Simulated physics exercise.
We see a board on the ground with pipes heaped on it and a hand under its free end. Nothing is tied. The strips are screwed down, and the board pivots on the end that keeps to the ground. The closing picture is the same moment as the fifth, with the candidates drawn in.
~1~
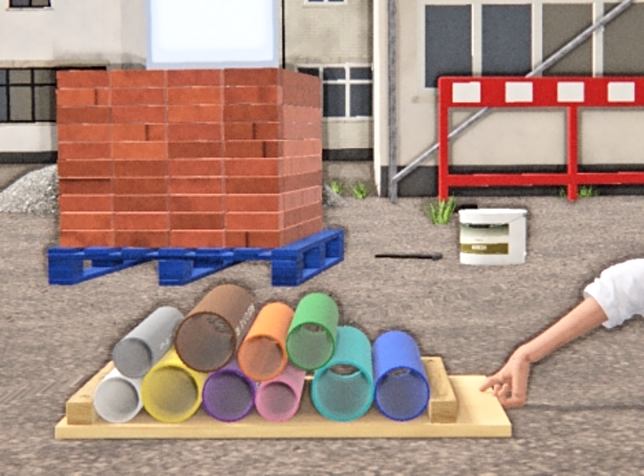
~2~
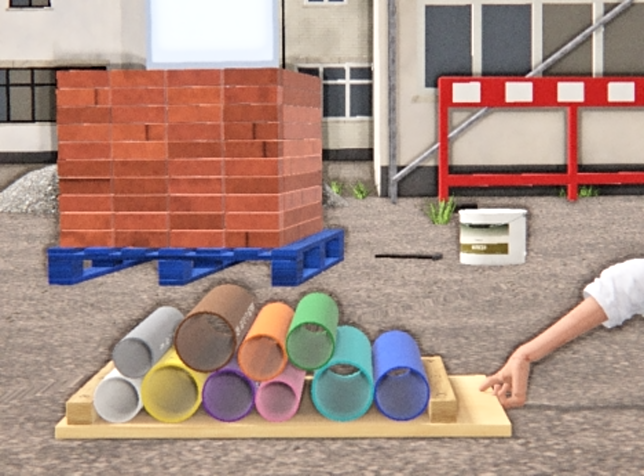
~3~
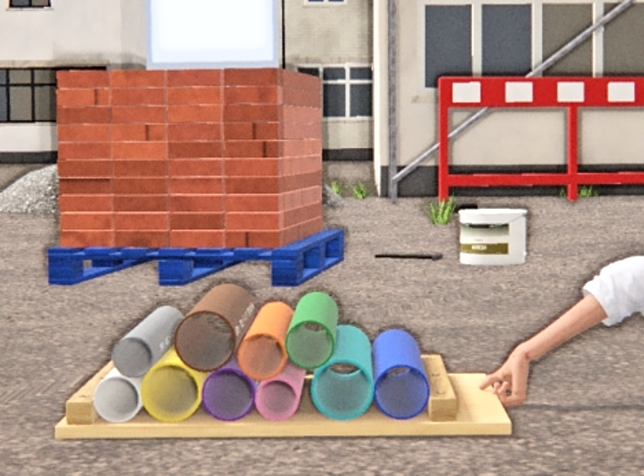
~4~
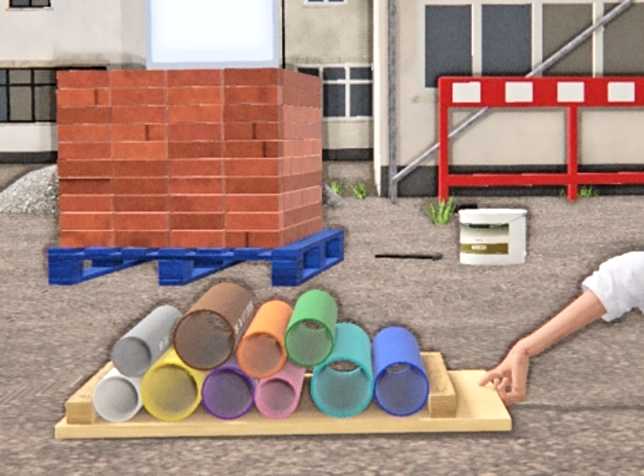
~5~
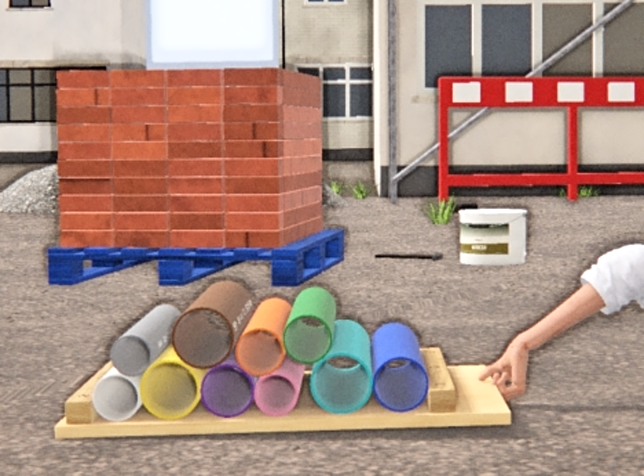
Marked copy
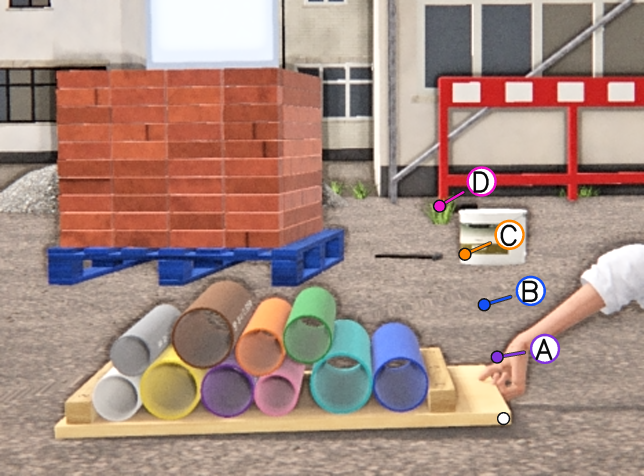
On a gravelly yard in front of stacked red bricks, a hand at the right end of a wooden board raises that end very slightly, while the heaped colourful pipes between the wooden strips barely shift.
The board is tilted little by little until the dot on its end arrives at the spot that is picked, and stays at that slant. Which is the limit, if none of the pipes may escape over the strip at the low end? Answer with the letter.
Up to B.
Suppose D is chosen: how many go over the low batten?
At D the number is four.
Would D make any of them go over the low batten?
Yes.
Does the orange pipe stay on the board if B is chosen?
Yes.
On the copy, A at (497, 357); B at (484, 305); C at (465, 254); D at (440, 206); the white dot at (504, 419).
On B. First, board at 13°.
Then, board at 16°.
Finally, board at 16°, none over the low batten.
By contrast, A none over the low batten; C four over the low batten (brown, grey, orange, green); D four over the low batten (brown, grey, orange, green).
